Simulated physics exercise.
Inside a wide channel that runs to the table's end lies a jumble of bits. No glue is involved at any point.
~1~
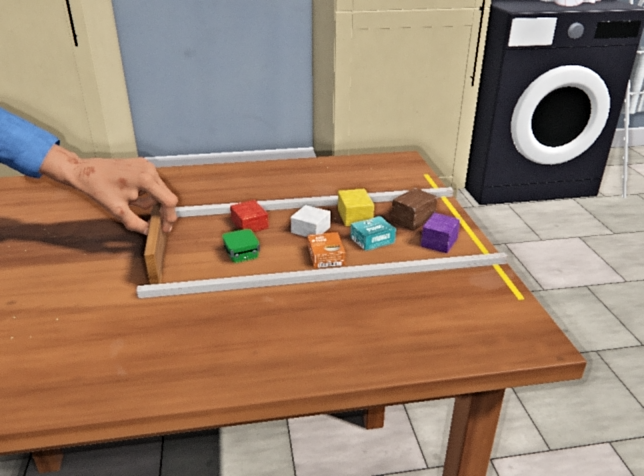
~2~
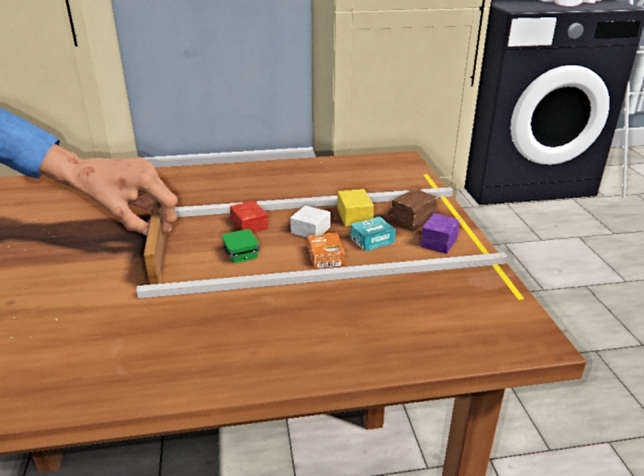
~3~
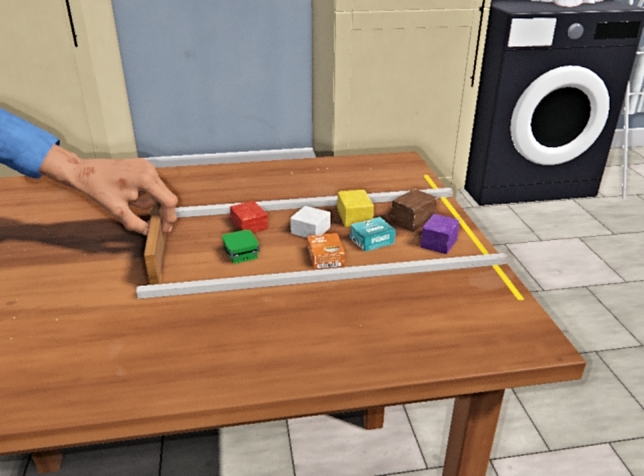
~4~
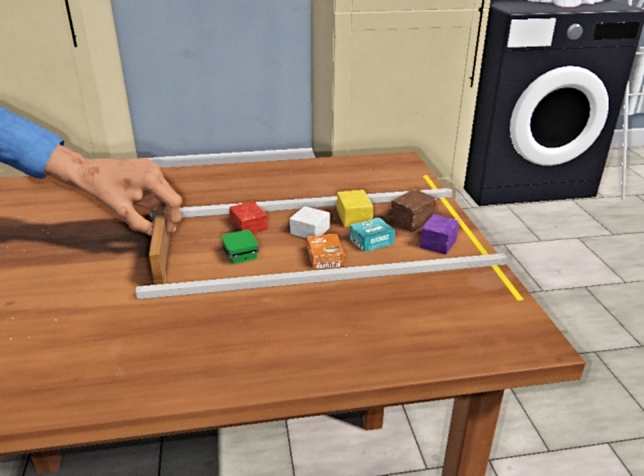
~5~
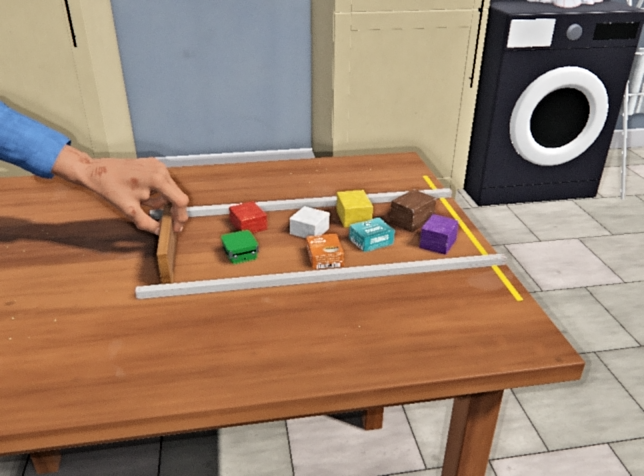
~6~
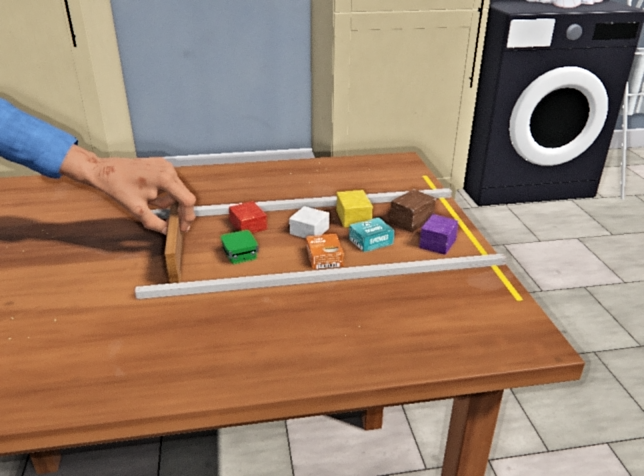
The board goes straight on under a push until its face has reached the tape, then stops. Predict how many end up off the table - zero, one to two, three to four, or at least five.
At least five end up off the table.
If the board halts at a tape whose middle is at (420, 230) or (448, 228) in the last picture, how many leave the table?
Try by try, 3 and 6.
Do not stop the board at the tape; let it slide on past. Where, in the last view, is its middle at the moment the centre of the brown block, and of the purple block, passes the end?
I'd put it close to (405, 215), and close to (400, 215) for the other one.
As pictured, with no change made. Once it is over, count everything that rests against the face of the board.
In total, 2.
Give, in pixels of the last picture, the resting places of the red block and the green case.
They come to rest around (464, 203) and (490, 236).
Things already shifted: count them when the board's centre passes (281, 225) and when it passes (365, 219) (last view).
That makes 4 at the first spot and 8 at the second.
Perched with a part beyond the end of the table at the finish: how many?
The total comes out at 2.
Soon after, none off yet; purple block at rest near (439, 234); brown block at rest near (413, 210); turquoise box at rest near (371, 234).
After that, none off yet; purple block displaced about its own width near (461, 236); brown block displaced about its own width near (441, 206); turquoise box displaced well along near (435, 228).
In the end, the number that fall off is five or more; gone, white block, orange box, yellow block, turquoise box, brown block and purple block.
